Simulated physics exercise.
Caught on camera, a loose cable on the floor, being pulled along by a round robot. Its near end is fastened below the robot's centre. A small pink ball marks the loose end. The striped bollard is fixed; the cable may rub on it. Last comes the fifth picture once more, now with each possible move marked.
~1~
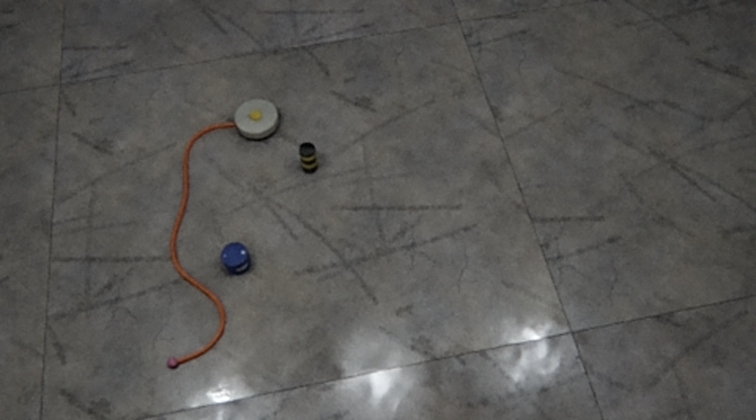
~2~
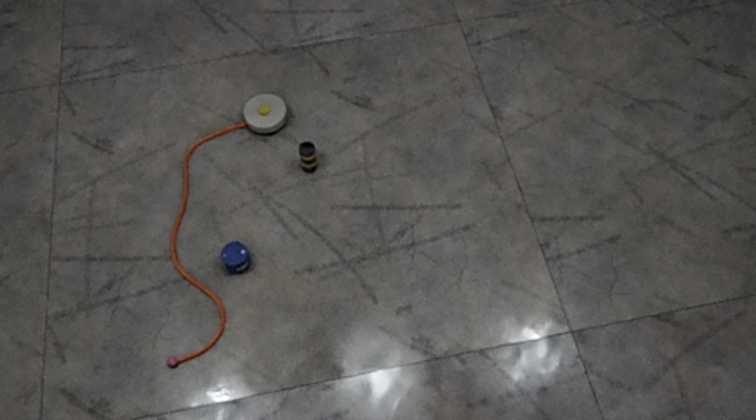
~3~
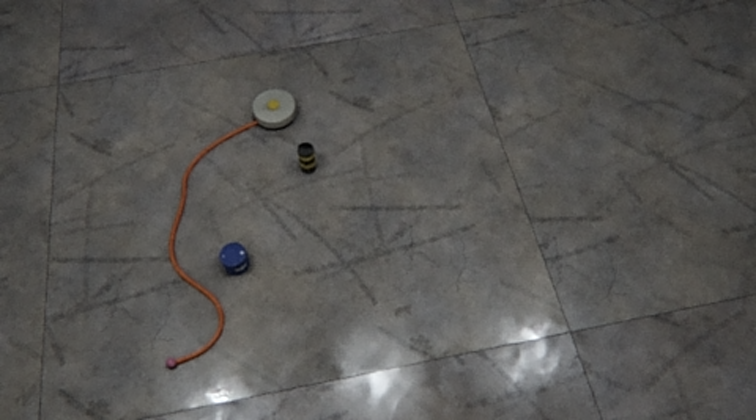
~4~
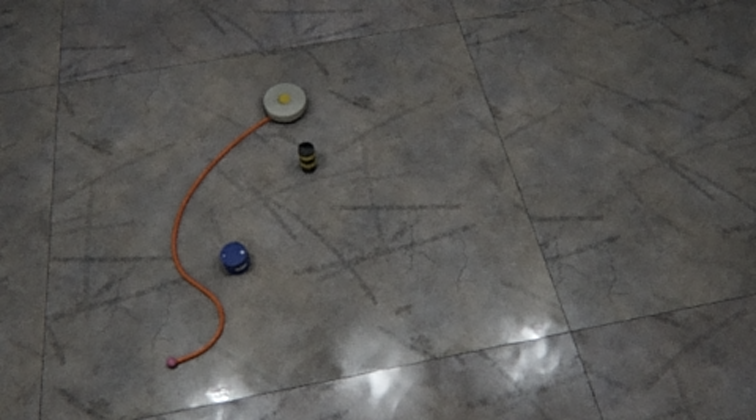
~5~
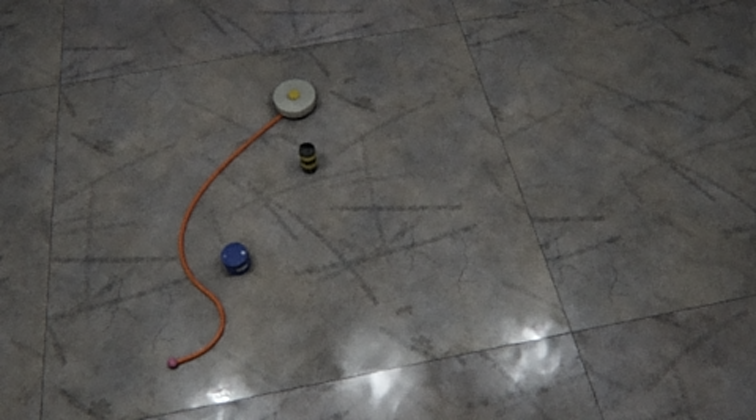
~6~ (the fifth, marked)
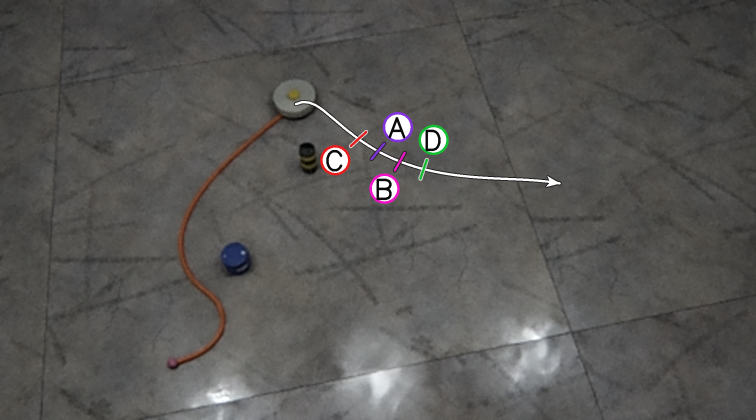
A round, pale robot with a yellow spot on top slid a short way up and to the right across the grey floor, drawing the upper part of its orange cable straighter past a bollard and blue pot.
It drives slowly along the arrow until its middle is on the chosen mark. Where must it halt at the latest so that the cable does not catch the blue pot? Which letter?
B.
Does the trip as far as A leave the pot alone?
Yes.
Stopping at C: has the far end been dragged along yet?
No.
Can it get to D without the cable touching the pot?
No.
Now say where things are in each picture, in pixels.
In the first frame, free end (172, 362); blue pot (236, 259); bollard (309, 158).
In the second frame, robot (266, 114); free end (172, 362).
In the third frame, robot (275, 110); bollard (307, 158).
In the fourth frame, robot (285, 104); blue pot (235, 259).
In the fifth frame, robot (295, 100); free end (172, 363); blue pot (236, 259); bollard (309, 159).
On the copy, A at (378, 151); B at (400, 162); C at (358, 139); D at (424, 169); the route from (296, 104) via (413, 166) to (560, 183).
On B. First, robot (332, 114), middle of the cable (203, 218), free end (172, 363).
Then, robot (365, 139), middle of the cable (211, 216), free end (172, 363).
Finally, robot (400, 157), middle of the cable (244, 214), free end (172, 363); only the bollard has been touched, if anything.
By contrast, A is safe but short; C is safe but short; D brings the cable against the pot.
